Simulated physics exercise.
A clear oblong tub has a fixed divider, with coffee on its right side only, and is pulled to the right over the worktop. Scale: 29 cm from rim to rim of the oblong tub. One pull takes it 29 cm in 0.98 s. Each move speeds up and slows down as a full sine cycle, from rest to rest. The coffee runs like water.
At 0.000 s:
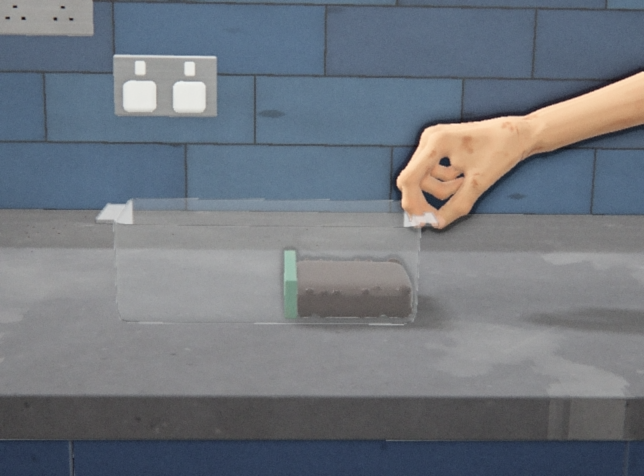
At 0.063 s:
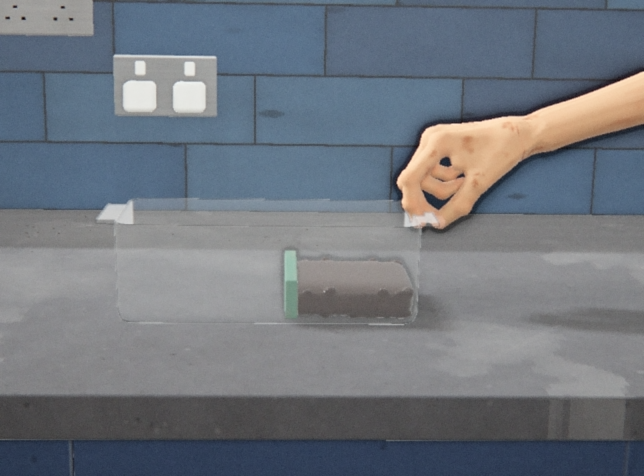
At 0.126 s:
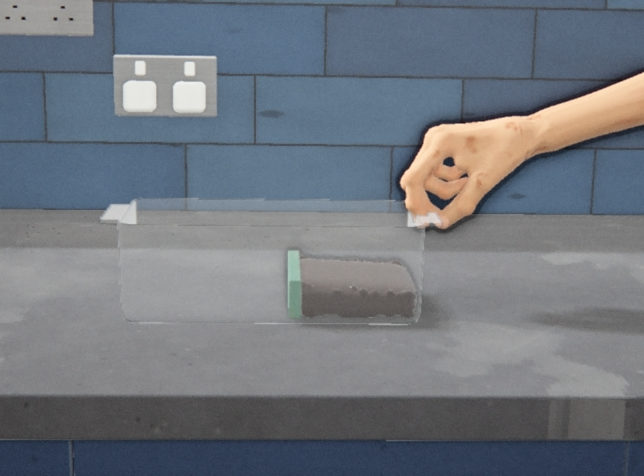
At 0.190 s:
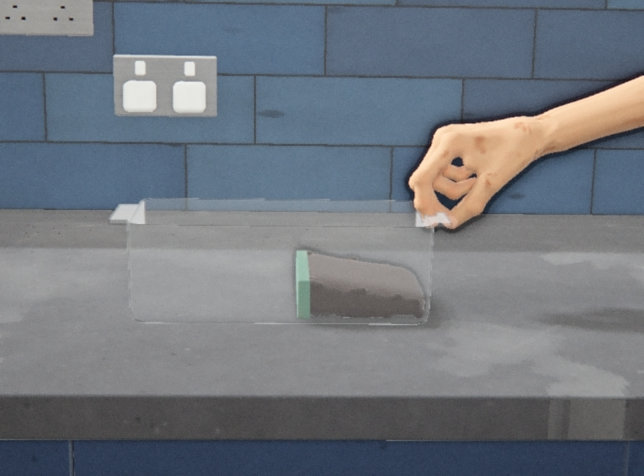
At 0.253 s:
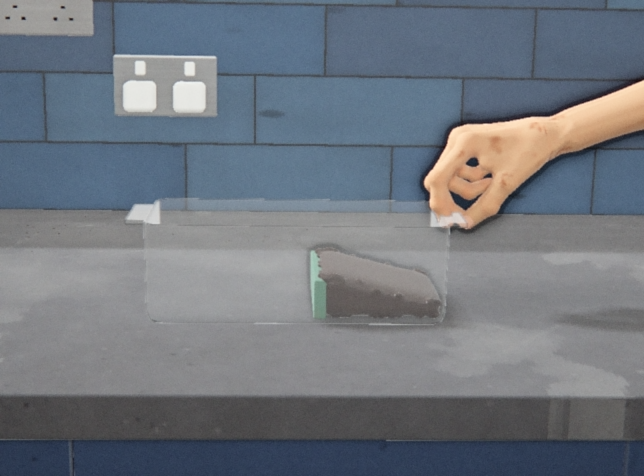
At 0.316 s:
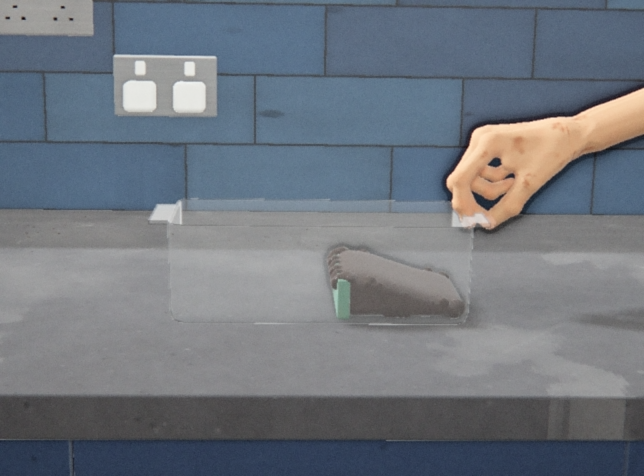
A hand reaching in from the right pinches the top corner of a clear, oblong tub on a grey worktop, seen straight on from slightly above. Brown coffee sits only in the right side behind a green divider, with blue tiles and white switches behind. The hand draws the tub gradually faster to the right, and the coffee slopes up leftward against the divider, while the view stays still.
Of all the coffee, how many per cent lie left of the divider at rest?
About 5 per cent.
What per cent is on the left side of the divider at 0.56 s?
About 6 per cent.
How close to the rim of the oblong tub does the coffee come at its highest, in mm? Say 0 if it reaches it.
About 50 mm.
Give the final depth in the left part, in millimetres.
Some 2 mm deep.
Then, 0.56 s in, it has gone 18 cm; 5 per cent is on the left side and 0 is out of the oblong tub.
Then, 0.80 s in, it has gone 28 cm; 5 per cent is on the left side and 0 is out of the oblong tub.
Then, 1.04 s in, it has gone 29 cm; 5 per cent is on the left side and 0 is out of the oblong tub.
Then, 1.28 s in, it has gone 29 cm; 5 per cent is on the left side and 0 is out of the oblong tub.
Finally, 5 per cent is on the left side and 0 is out of the oblong tub.
